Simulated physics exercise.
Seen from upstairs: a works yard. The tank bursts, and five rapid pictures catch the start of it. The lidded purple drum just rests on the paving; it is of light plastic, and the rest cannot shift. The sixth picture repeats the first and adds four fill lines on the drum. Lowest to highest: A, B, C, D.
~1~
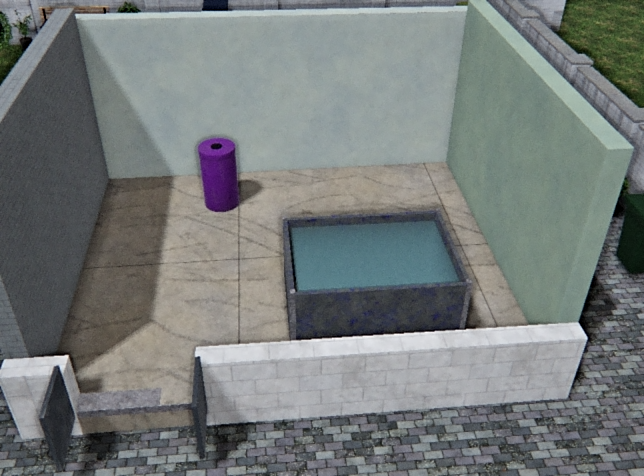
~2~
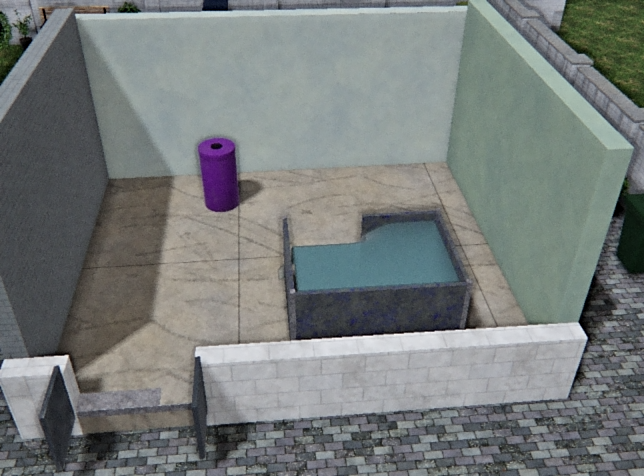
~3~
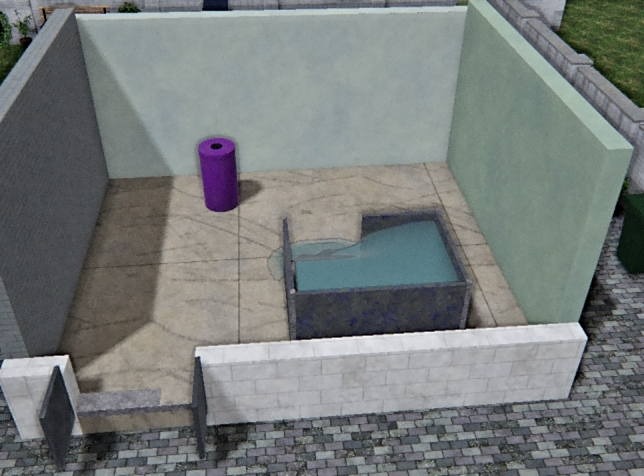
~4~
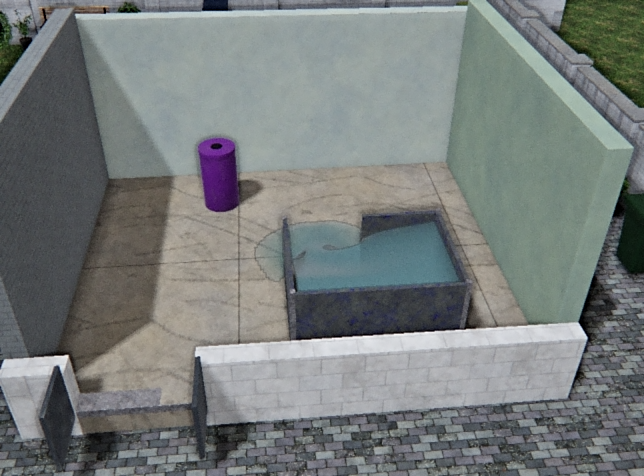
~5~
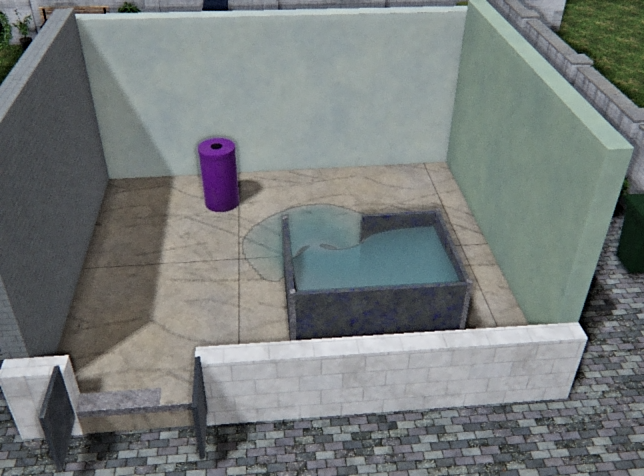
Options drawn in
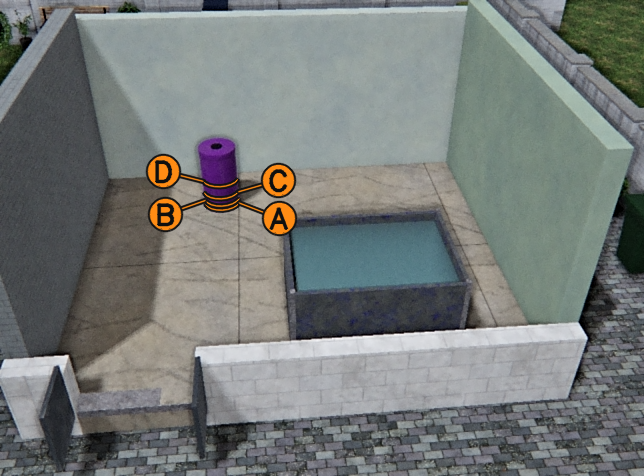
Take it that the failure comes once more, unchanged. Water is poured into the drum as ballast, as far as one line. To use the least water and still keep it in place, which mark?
Choose D.
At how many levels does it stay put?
One of them.
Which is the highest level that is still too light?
Here it is level C.
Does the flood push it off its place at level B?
Yes.
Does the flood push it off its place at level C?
Yes, it does.
In orange, A at (222, 210); B at (221, 206); C at (221, 198); D at (220, 186); from the bottom up A, B, C, D.
With A, it is pushed about 6 times its own width away.
With B, it is pushed about 5 times its own width away.
With C, it is pushed about twice its own width away.
With D, it does not move.
